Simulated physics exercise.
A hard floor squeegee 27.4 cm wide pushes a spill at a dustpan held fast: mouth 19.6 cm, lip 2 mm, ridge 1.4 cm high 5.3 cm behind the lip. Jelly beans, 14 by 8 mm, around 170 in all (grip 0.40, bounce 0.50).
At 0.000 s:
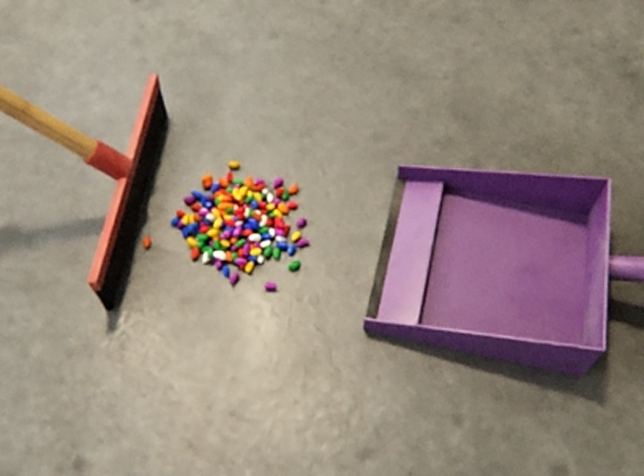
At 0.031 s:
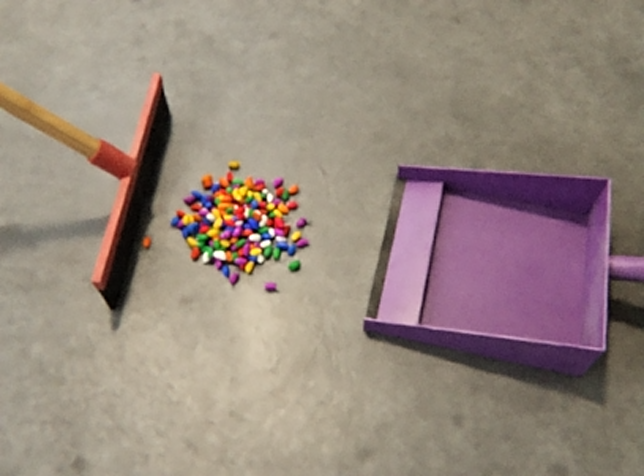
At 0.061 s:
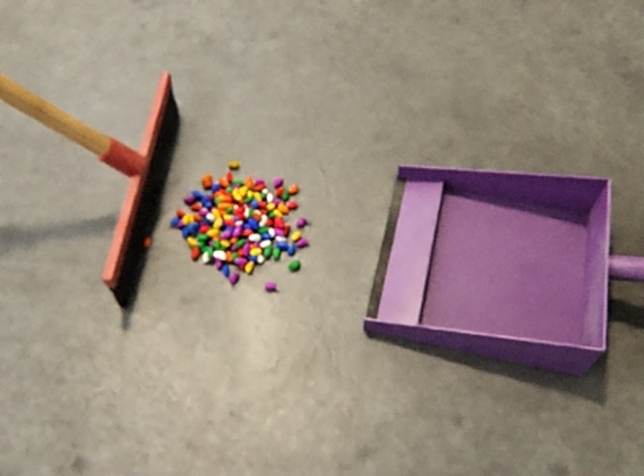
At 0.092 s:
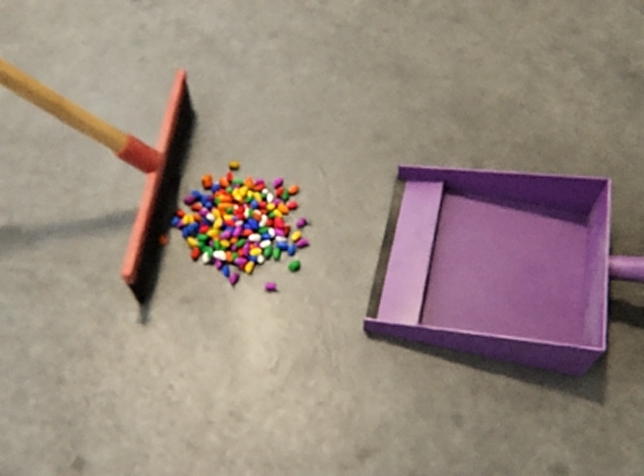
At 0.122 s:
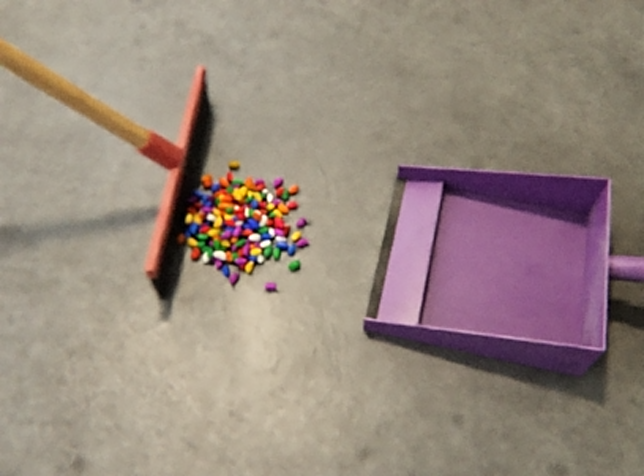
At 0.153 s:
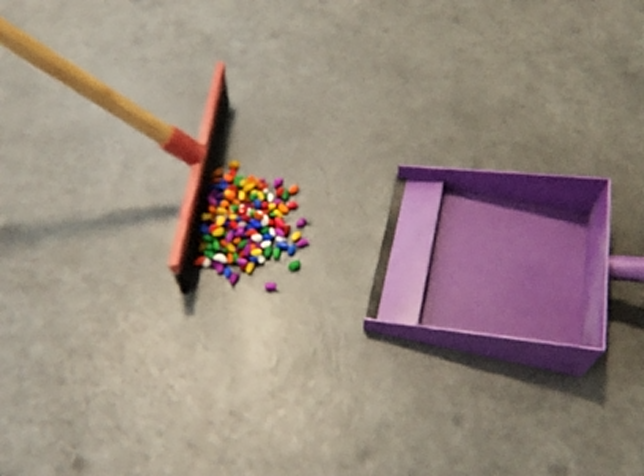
On a bare grey concrete-like floor, seen from above at a slight angle by a still camera, a loose pile of small multicoloured candies lies near the centre. A red-headed squeegee with a dark edge and wooden handle stands at left, and a purple dustpan sits at right. The squeegee slides rightward, slowly at first, and presses into the pile's left side while the dustpan stays still.
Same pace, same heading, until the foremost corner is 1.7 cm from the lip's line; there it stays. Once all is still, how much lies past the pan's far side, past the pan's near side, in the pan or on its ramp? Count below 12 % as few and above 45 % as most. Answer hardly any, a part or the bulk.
Far side a part, near side hardly any, pan a part.
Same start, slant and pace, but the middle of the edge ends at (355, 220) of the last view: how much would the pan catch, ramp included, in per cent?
Some 40 per cent.
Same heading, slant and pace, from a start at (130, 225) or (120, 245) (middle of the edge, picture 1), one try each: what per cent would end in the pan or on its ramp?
About 35 and 25 per cent.
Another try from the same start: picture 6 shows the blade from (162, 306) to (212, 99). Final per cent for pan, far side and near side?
Pan 25, far 5, near 5.
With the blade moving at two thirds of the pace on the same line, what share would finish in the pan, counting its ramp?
It would be near 30 per cent.
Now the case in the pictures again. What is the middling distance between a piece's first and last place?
Roughly 18 cm.
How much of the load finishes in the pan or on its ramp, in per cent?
Roughly 30 per cent.
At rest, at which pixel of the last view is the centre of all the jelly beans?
Around (395, 202).
Then, at 0.29 s, middle of the blade 12 cm from the lip; 0 % over the lip, far side 5 %, near side 0 %.
After 0.38 s, middle of the blade 6 cm from the lip; 0 % over the lip, far side 20 %, near side 5 %.
After 0.61 s, middle of the blade 4 cm from the lip; 35 % over the lip, far side 25 %, near side 5 %.
In the end, at 2.7 s, far side 25 %, near side 5 %, pan 30 %, in front of the lip or behind the blade 40 %.
